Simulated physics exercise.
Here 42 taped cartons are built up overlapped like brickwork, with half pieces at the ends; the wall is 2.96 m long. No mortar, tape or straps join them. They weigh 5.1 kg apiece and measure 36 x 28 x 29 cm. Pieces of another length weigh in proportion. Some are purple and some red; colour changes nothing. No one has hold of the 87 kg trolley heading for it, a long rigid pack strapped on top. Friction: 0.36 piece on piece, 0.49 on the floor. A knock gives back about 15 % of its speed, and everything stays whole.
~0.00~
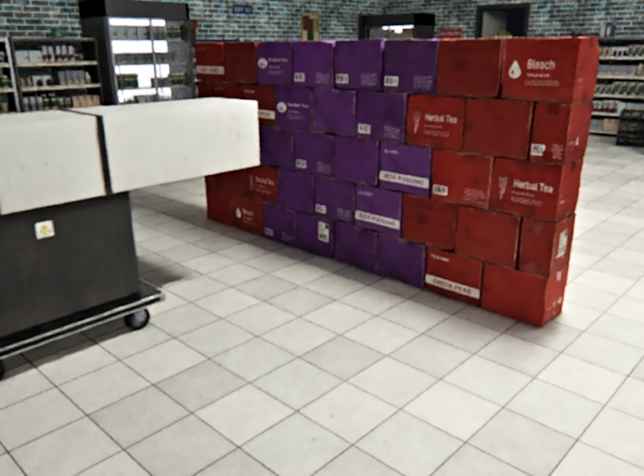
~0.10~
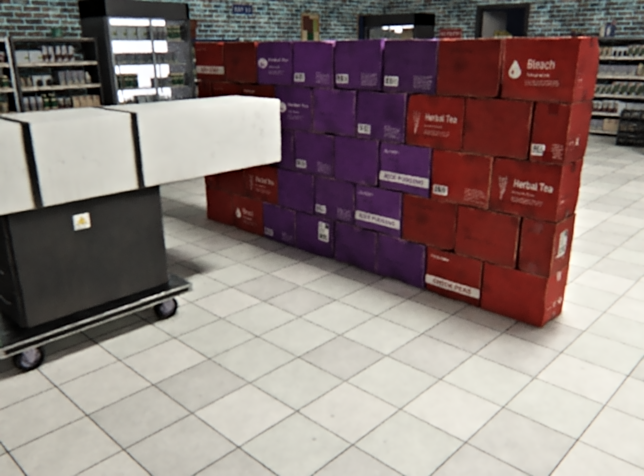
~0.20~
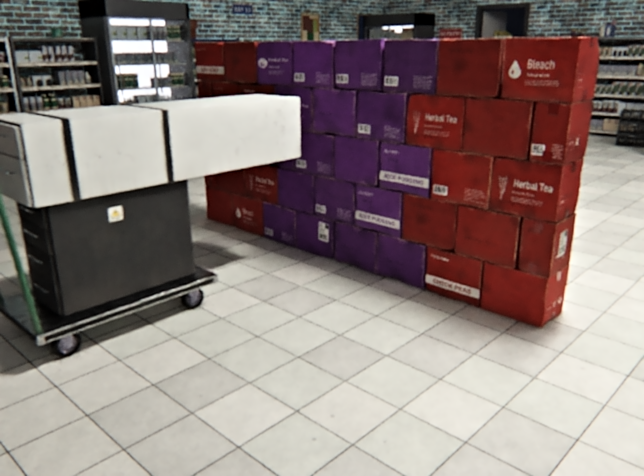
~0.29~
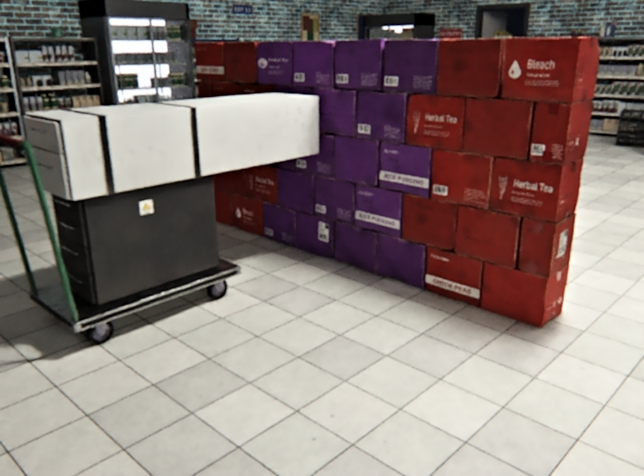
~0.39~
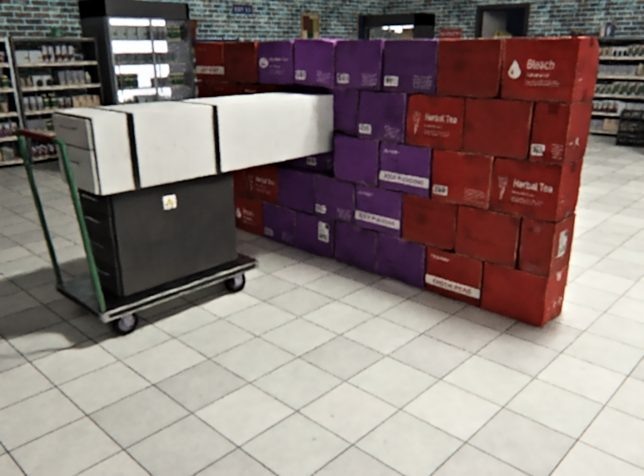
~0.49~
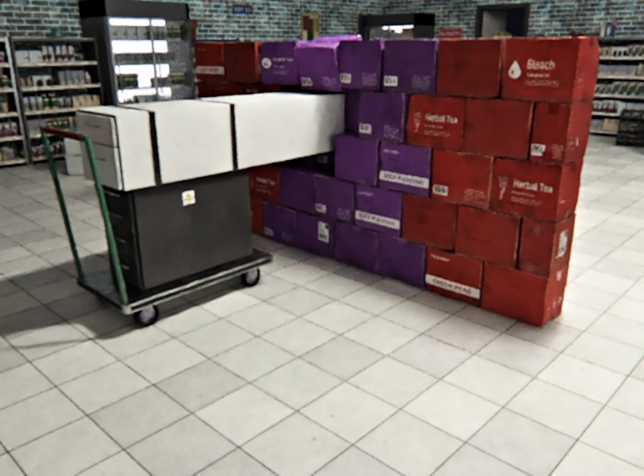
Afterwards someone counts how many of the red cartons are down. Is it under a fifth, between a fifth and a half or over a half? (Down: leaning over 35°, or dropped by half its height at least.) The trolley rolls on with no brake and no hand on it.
The part is less than a fifth.
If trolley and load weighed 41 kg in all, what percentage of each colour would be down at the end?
Then red 10, purple 40 per cent.
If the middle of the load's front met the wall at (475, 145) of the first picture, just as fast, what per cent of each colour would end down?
Then red 30, purple 10 per cent.
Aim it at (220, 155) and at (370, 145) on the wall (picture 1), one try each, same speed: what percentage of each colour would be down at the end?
Red 40 then 10, purple 10 then 40 per cent.
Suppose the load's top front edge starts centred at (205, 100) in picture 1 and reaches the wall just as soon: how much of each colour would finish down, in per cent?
Then red 0, purple 30 per cent.
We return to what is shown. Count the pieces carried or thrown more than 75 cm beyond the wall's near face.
About 4.
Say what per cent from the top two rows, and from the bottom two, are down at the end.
Top 40, bottom 0 per cent.
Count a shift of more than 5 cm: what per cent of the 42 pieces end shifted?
It is 30 per cent.
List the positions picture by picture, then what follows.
In the first frame (each place is the centre of the face we see best), load (250, 122) 55 cm short of the wall; top red carton (239, 62); top purple carton (312, 64); all as stacked.
Load (273, 119) 37 cm short of the wall; top red carton (239, 62), in the second frame.
Load (293, 117) 20 cm short of the wall; top red carton (239, 62), in the third frame.
Load (312, 114) 35 mm short of the wall; top red carton (239, 62), in the fourth frame.
Load (327, 113) 10 cm into the wall's line; top red carton (239, 62); 4 have shifted, in the fifth frame.
Load (339, 111) 22 cm into the wall's line; top red carton (240, 62); top purple carton (317, 69) tilted 14°; 8 have shifted, in the sixth frame.
By 0.78 s, load 51 cm past the wall's line, still rolling; none of the 24 red cartons down (2 of 42 in all colours); top red carton moved 28 mm; top purple carton tilted 32°.
By 1.24 s, load 85 cm past the wall's line, still rolling; none of the 24 red cartons down (4 of 42 in all colours); top red carton tilted 9°; top purple carton tilted 3°.
By 2.02 s, load 87 cm past the wall's line, still rolling; 2 of the 24 red cartons down (9 of 42 in all colours); top red carton on its side; top purple carton upside down.
When it is over (3.5 s), load 86 cm past the wall's line, stopped; 2 of the 24 red cartons down (9 of 42 in all colours); top red carton on its side; top purple carton on its side. That is 8 per cent. In pixels of the last frame, middles, top red carton near (292, 200), top purple carton near (434, 191).
